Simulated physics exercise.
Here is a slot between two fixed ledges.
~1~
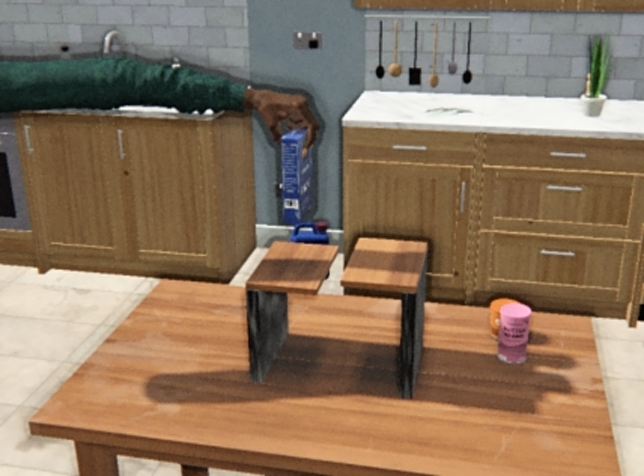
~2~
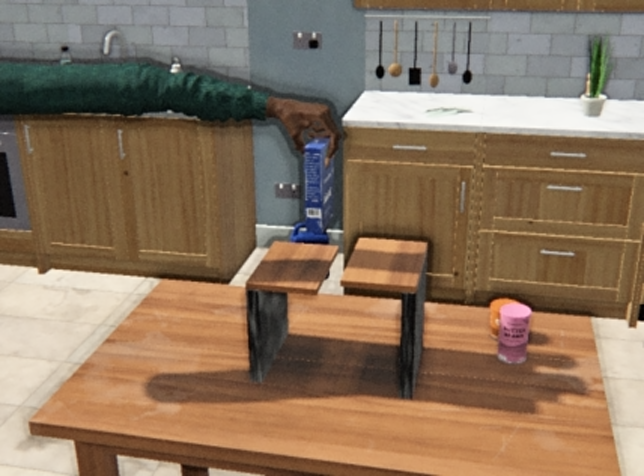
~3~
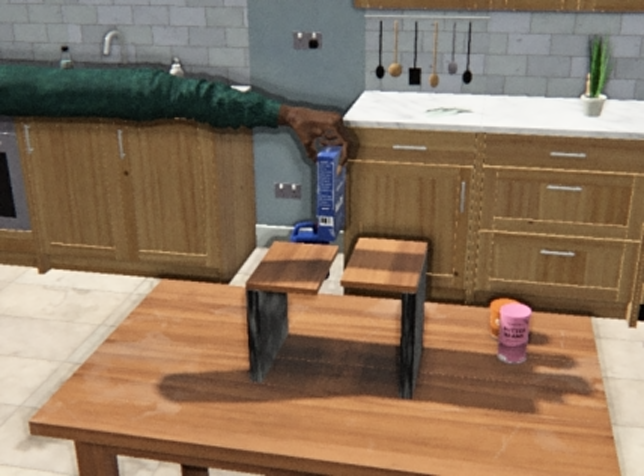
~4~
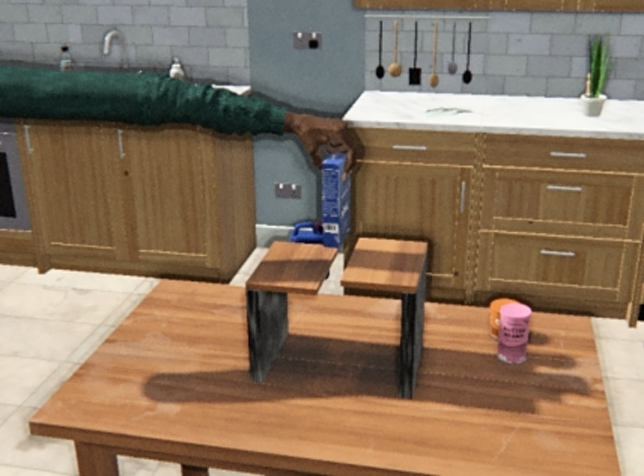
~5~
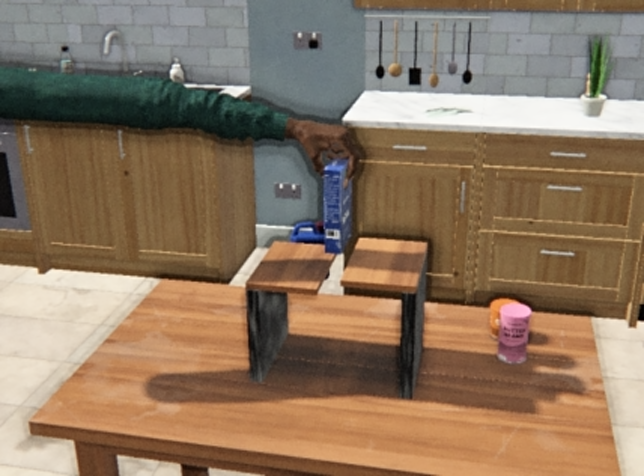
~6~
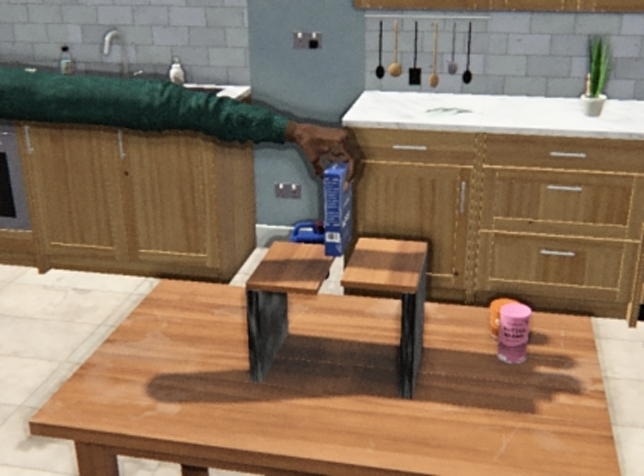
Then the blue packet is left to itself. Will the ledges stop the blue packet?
Here the packet drops through.
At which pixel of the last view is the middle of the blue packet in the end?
Near (338, 328).
Then, 0.32 s later than the last frame, blue packet moved well along near (338, 305).
Then, 0.66 s later than the last frame, blue packet moved well along near (338, 328).
When it is over, moved from the start, blue packet; the other 2 as before. End places, in pixels of the last picture, blue packet near (338, 328). The packet goes down the gap.
